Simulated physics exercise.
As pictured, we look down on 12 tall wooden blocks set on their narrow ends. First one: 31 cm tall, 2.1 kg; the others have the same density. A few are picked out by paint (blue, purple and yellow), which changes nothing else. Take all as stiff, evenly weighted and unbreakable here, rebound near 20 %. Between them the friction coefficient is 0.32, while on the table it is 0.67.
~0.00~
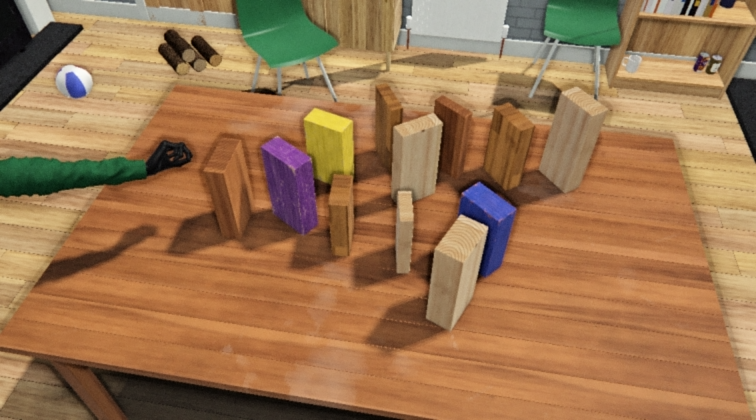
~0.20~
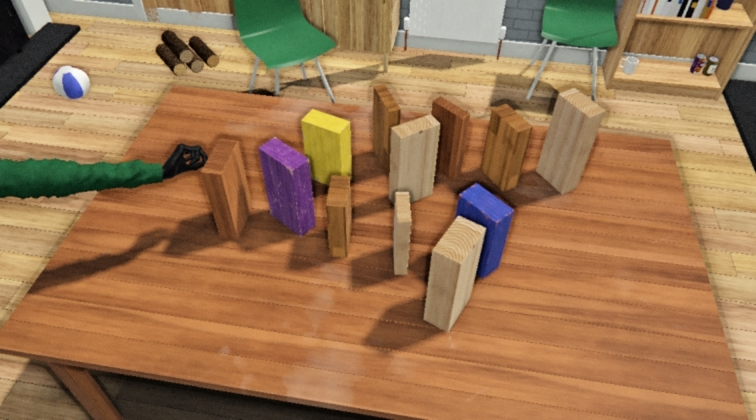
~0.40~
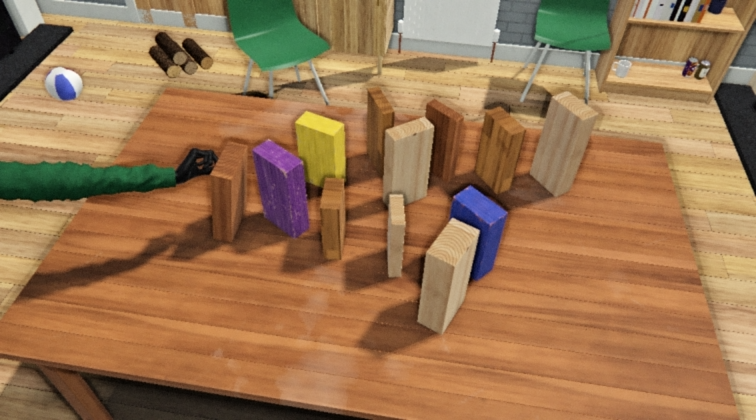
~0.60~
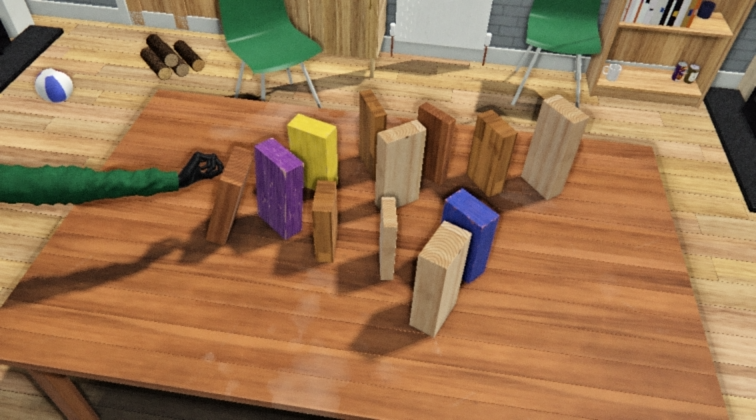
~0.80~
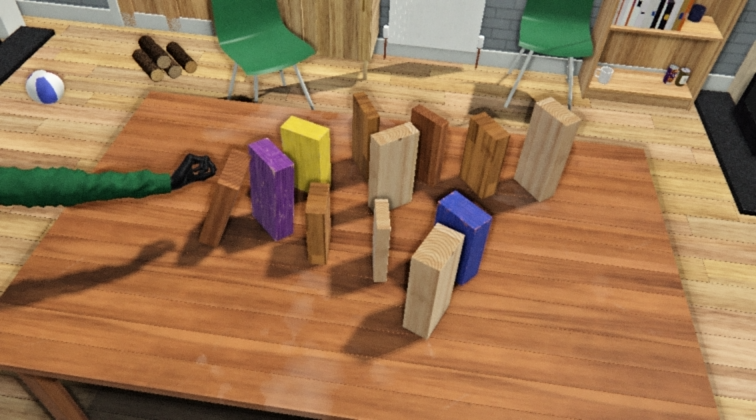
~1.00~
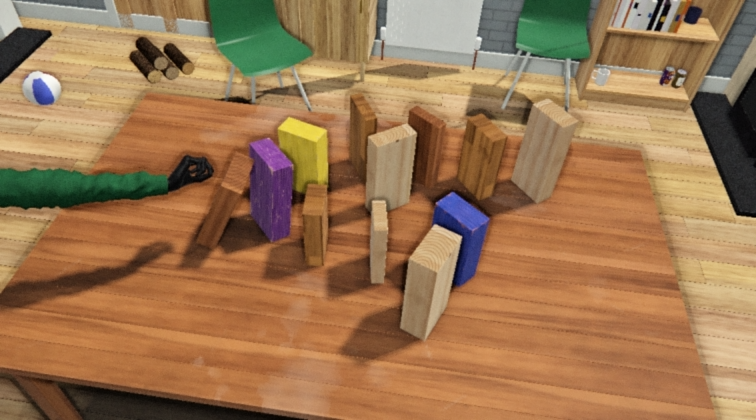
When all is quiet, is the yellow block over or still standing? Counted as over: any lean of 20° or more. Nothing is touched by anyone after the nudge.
Once things settle, it is down.
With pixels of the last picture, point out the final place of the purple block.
Check around (306, 188) in the last image.
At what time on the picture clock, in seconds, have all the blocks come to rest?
4.0 s or so.
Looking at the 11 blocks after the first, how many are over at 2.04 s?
Count at that time: 3.
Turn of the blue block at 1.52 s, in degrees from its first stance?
Roughly 0°.
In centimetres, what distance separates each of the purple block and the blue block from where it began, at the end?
Result: Purple at 20 cm, blue at 0 cm.
After 1.52 s, 2 of the 11 other blocks over; yellow block leaning 30°; purple block leaning 55°.
After 2.04 s, 3 of the 11 other blocks over; yellow block lying flat; purple block lying flat.
At rest (4.0 s), 4 of the 11 other blocks over; yellow block lying flat; purple block lying flat; blue block unmoved. Seven left standing. As the last picture would show them, middles, yellow block near (325, 149), purple block near (306, 188).
